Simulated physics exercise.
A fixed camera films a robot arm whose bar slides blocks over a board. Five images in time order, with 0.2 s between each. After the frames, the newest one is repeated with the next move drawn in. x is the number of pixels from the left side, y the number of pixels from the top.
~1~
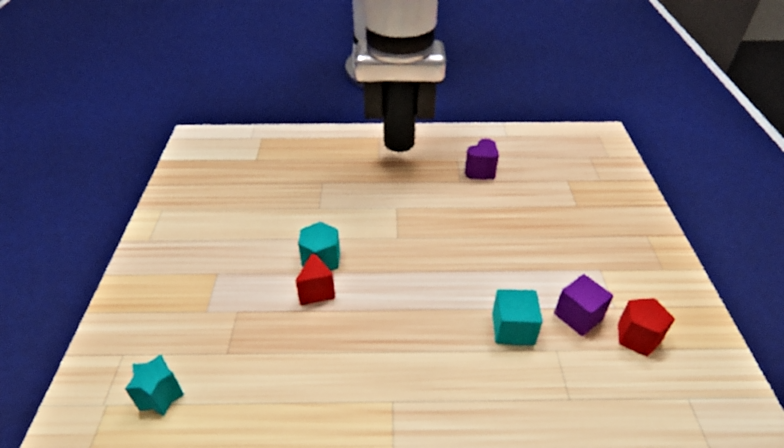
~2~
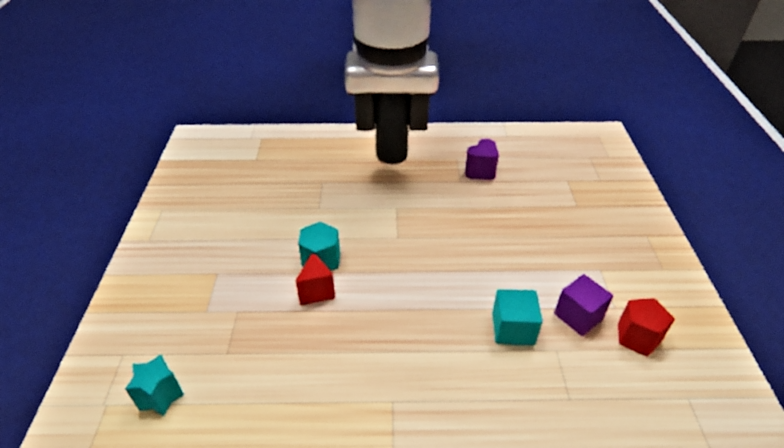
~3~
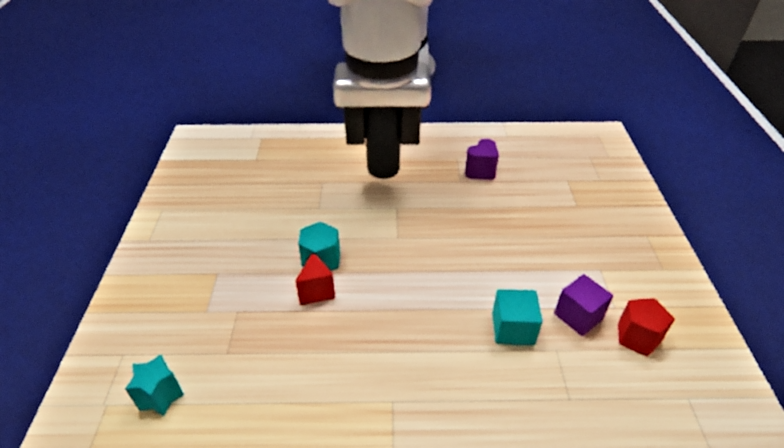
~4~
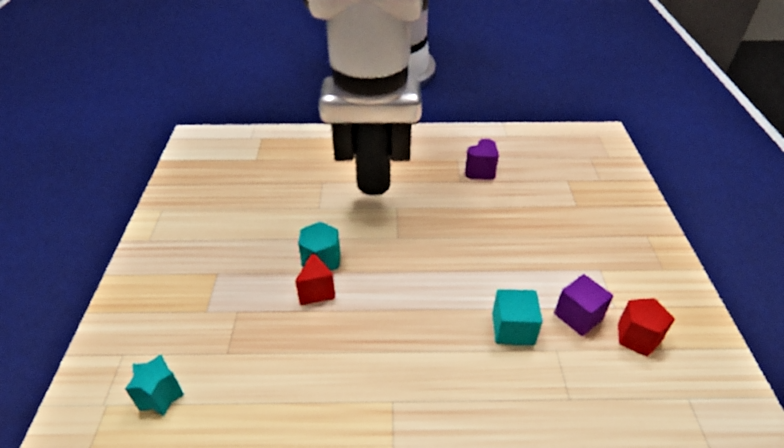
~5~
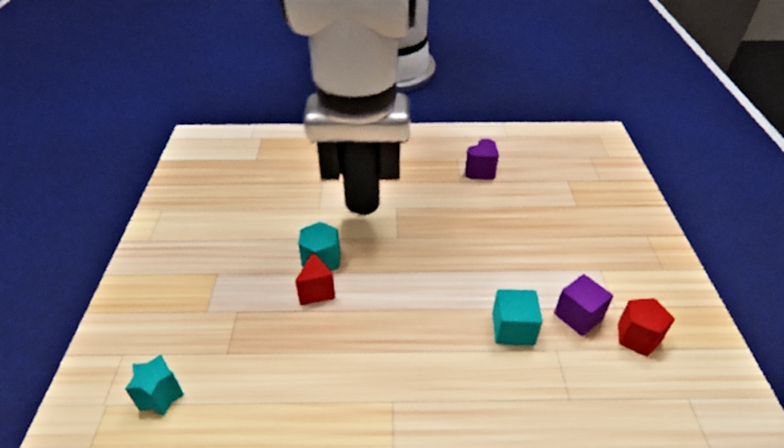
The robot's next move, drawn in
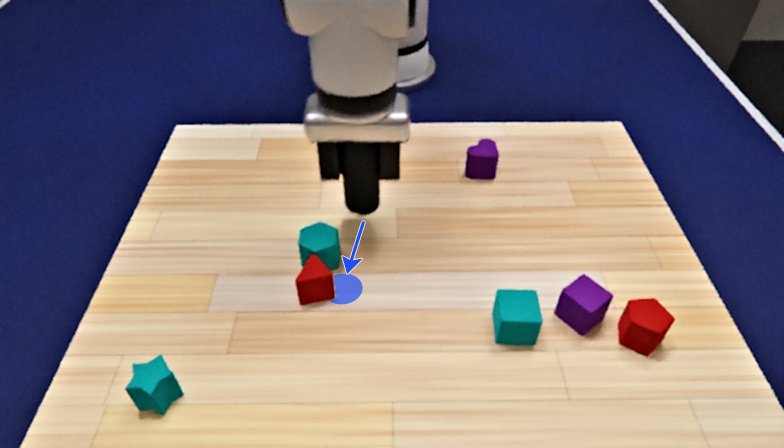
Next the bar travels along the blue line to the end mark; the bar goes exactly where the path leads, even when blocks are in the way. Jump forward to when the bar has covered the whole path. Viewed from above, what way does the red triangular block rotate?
Viewed from above, counterclockwise.
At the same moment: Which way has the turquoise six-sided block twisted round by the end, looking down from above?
Viewed from the top, it goes clockwise.
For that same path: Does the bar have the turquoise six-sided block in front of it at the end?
Final answer: No.
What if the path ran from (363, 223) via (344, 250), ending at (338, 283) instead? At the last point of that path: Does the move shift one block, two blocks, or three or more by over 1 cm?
Moved: Exactly two.
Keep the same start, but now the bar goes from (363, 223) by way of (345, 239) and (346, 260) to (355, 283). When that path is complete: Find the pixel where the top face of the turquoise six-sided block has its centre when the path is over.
By then it is at (307, 249).
Path on the board, in a line from (363, 223) to (343, 289).
The first path, step by step. Halfway along, bar (352, 236); turquoise six-sided block (312, 240), turned 20° clockwise.
At the end, bar (341, 271); red triangular block (302, 277), turned 25° anticlockwise; turquoise six-sided block (305, 247), turned 65° clockwise.
